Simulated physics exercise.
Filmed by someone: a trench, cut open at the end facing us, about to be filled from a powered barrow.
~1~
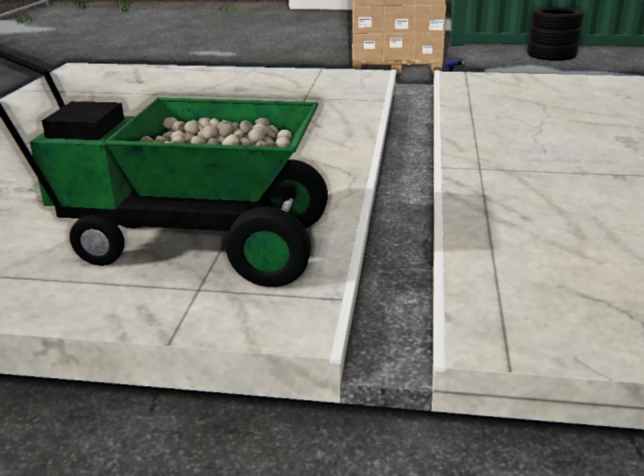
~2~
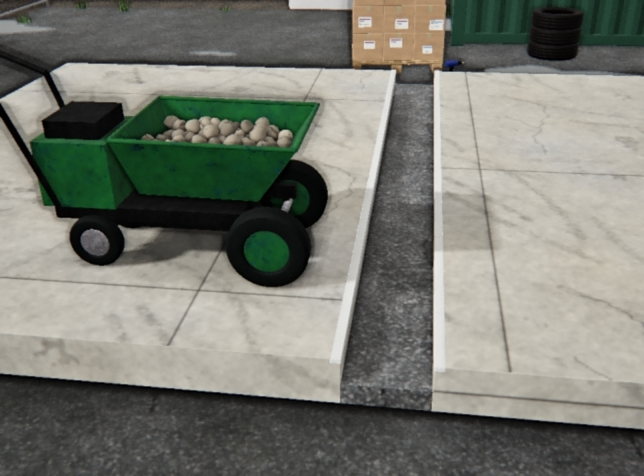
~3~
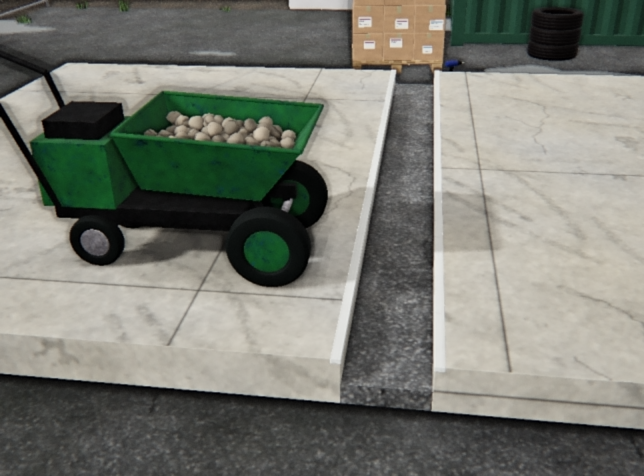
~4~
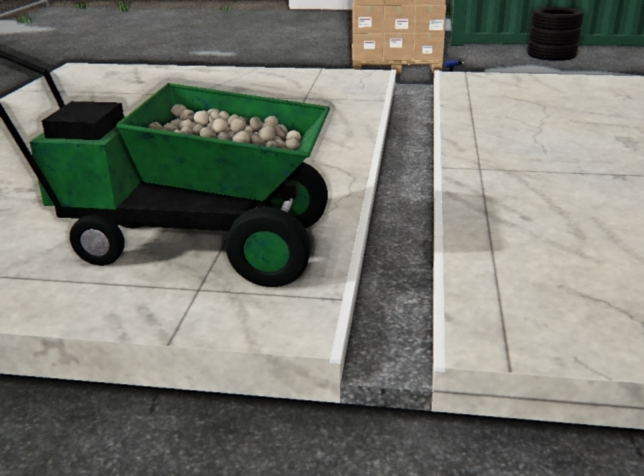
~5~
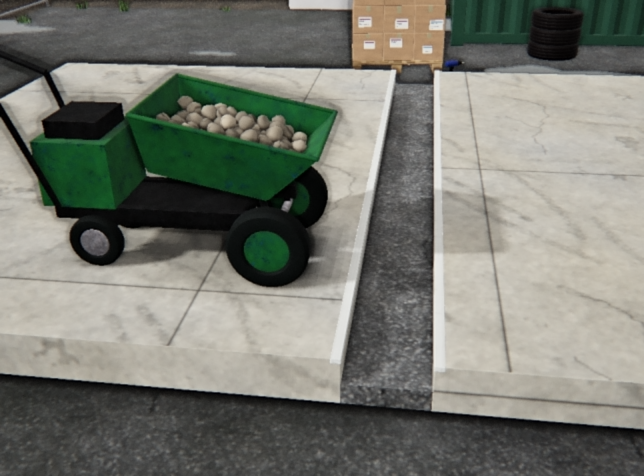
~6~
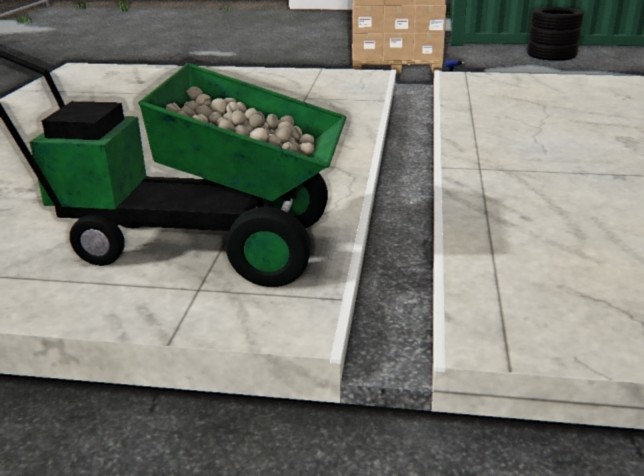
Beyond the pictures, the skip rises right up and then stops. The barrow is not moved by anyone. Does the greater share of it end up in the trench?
Yes: Mostly in.
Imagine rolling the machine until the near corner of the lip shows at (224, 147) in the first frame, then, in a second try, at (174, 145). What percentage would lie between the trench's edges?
Some 80 in a hundred, then some 40 in a hundred.
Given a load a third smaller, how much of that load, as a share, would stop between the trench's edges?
It comes to some 80 per cent.
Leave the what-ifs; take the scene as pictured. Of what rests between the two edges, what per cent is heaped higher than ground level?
My best guess is some 10 per cent.
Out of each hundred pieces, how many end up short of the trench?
0 %.
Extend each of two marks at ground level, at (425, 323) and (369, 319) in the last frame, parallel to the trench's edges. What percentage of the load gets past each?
Around 40 per cent for the first, and 90 per cent for the second.
Shortly afterwards, skip tipped steeply; the whole lot in the skip.
Next, skip tipped right over; the bulk in the skip; a little in or heaped over the trench; only a few beyond it; only a few falling.
Some moments later, skip tipped right over; a little in the skip; near two thirds in or heaped over the trench; near a quarter beyond it.
In the end, skip tipped right over; near two thirds in or heaped over the trench; near a quarter beyond it.
